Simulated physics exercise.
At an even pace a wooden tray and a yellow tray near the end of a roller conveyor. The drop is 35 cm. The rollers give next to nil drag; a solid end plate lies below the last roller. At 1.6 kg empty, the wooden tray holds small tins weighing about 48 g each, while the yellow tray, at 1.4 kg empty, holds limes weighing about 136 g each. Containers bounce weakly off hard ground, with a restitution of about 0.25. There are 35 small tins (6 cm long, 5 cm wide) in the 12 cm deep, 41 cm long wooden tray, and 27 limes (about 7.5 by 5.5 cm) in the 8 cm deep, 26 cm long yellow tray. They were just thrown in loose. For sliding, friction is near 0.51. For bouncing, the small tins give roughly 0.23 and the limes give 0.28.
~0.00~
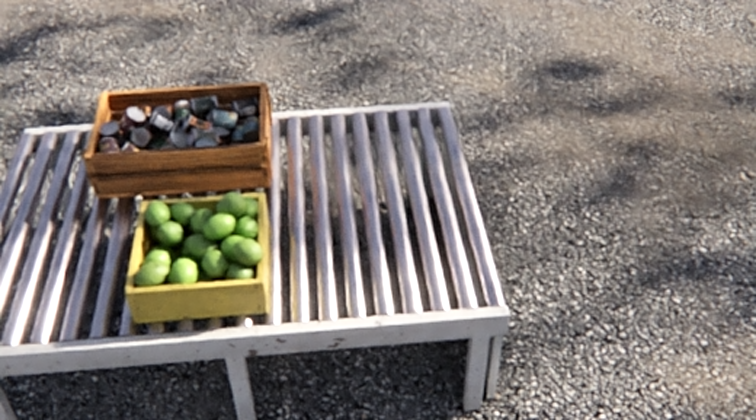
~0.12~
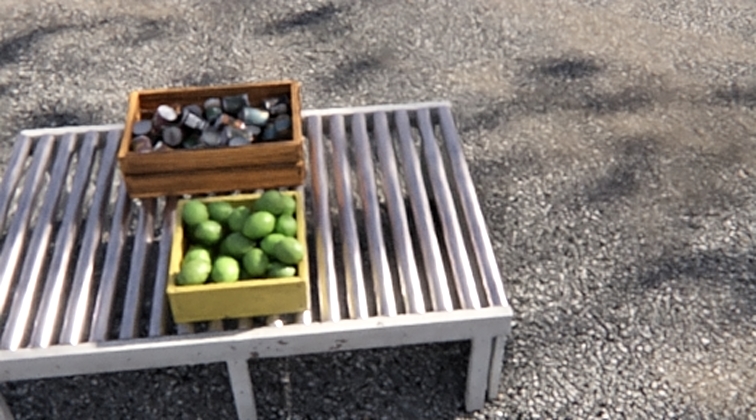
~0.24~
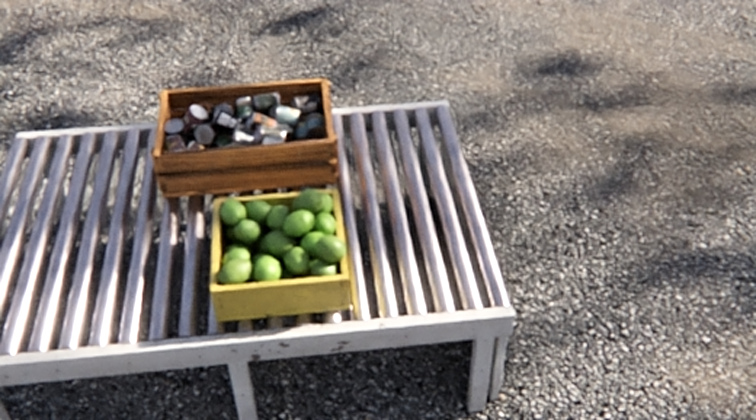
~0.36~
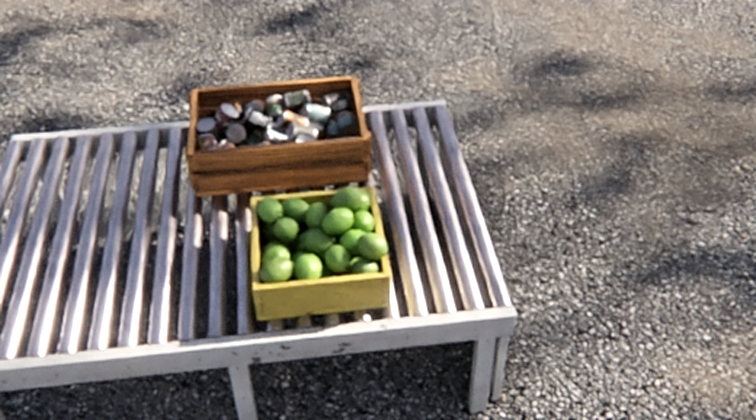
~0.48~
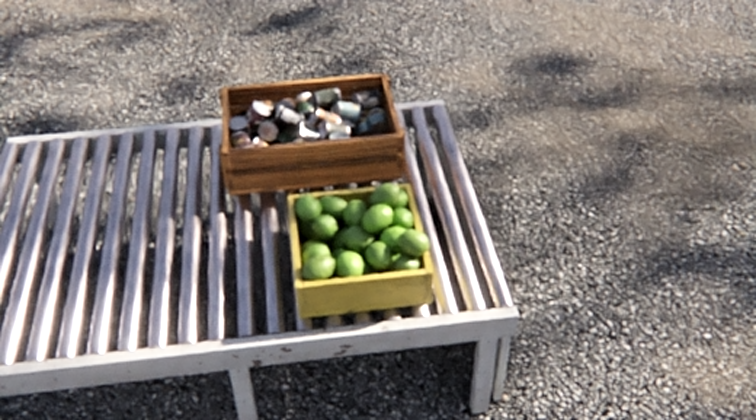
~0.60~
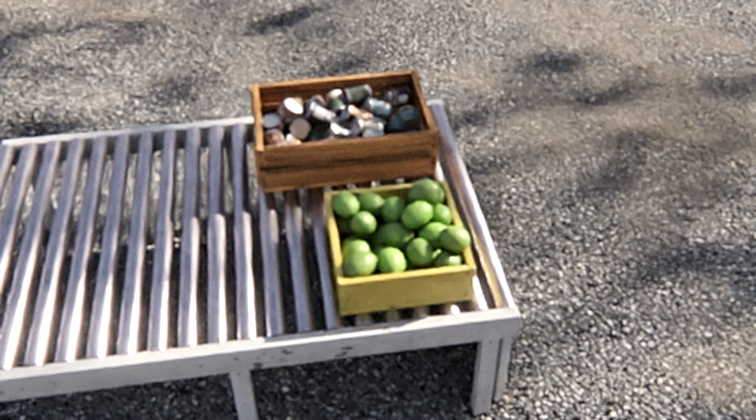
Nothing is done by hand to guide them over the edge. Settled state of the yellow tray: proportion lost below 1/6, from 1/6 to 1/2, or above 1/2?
It loses more than one half of the load.
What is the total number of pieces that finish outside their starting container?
I'd put it near 25.
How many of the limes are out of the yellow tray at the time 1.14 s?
The number comes to some 0.
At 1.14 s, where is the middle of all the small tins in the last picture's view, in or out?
Around (485, 117) in pixels.
After 0.65 s, the leading end passes the last roller.
After 1.14 s, the wooden tray leans 3° with 0 of 35 out and the yellow tray leans 34° with 0 of 27 out.
After 1.34 s, the wooden tray leans 40° with 0 of 35 out and the yellow tray leans 70° with 9 of 27 out.
After 1.69 s, the wooden tray leans 31° with 2 of 35 out and the yellow tray has gone over with 20 of 27 out.
Outcome (at 2.50 s), the wooden tray is level with 2 of 35 out and the yellow tray has gone over with 22 of 27 out. Asked share, 22 of 27, 81 per cent.
